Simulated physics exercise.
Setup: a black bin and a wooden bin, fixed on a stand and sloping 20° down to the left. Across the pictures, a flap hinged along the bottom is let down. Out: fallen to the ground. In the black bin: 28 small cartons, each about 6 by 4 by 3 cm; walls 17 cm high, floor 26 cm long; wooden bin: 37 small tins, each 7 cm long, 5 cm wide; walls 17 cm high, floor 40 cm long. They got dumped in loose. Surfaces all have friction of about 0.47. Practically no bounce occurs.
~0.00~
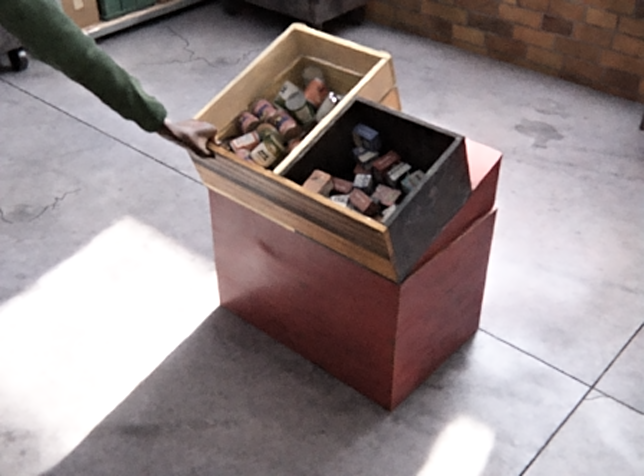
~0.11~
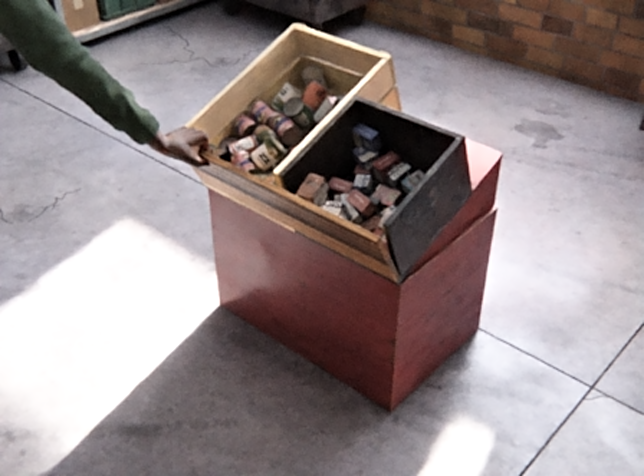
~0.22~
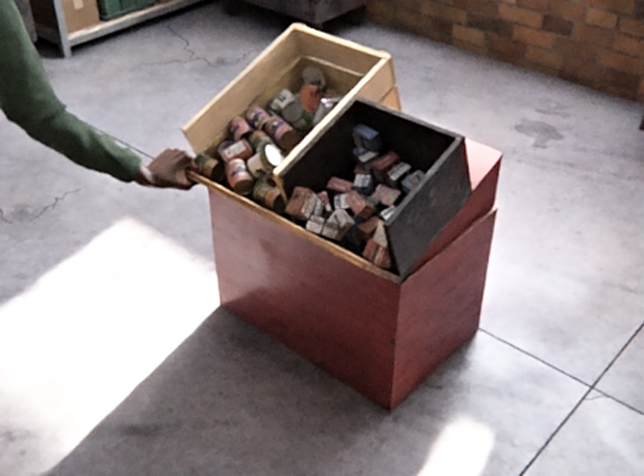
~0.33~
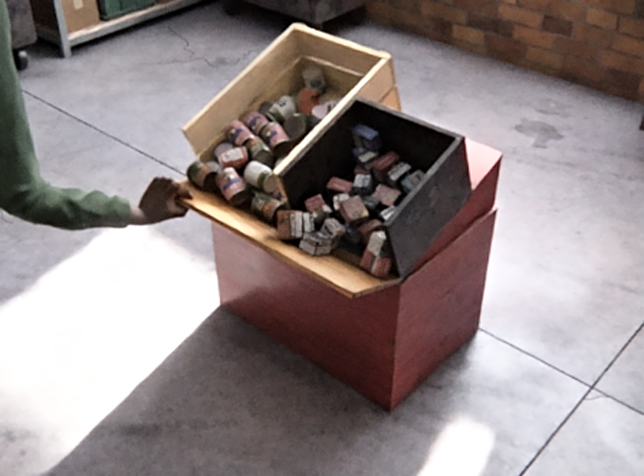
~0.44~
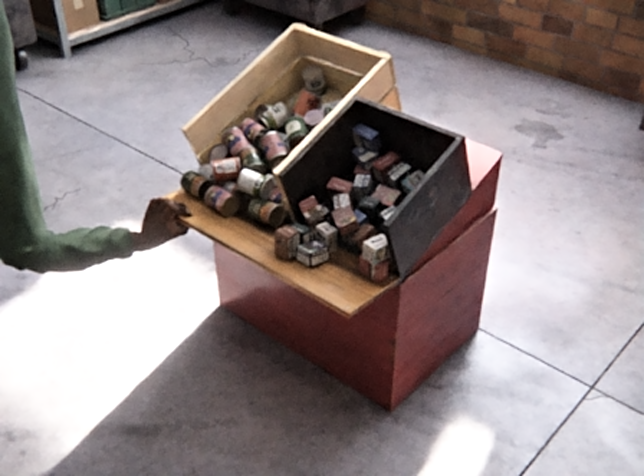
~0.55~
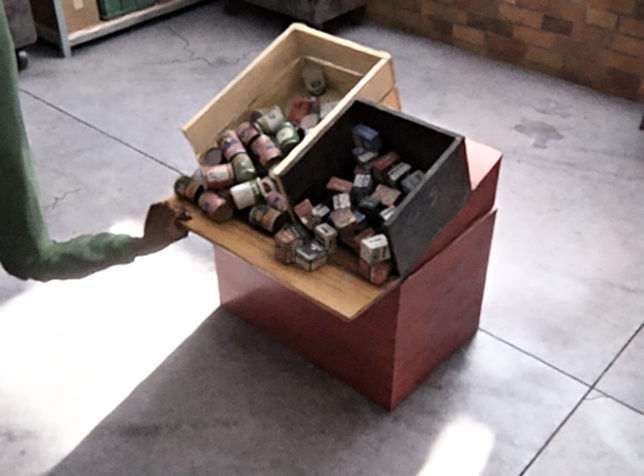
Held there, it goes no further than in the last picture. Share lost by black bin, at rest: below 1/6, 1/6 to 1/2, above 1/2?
Looks like less than one sixth ends up outside.
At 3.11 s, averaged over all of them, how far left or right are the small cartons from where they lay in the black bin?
About 2 cm left.
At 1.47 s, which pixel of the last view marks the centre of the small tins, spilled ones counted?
I'd put it close to (247, 177).
After 0.96 s, black bin 28 in, 0 out and wooden bin 37 in, 0 out.
After 1.47 s, black bin 28 in, 0 out and wooden bin 35 in, 2 out.
After 2.19 s, black bin 28 in, 0 out and wooden bin 32 in, 5 out.
Final count (at 3.11 s), black bin 28 in, 0 out and wooden bin 27 in, 10 out. Asked share, 0 of 28, 0 per cent.
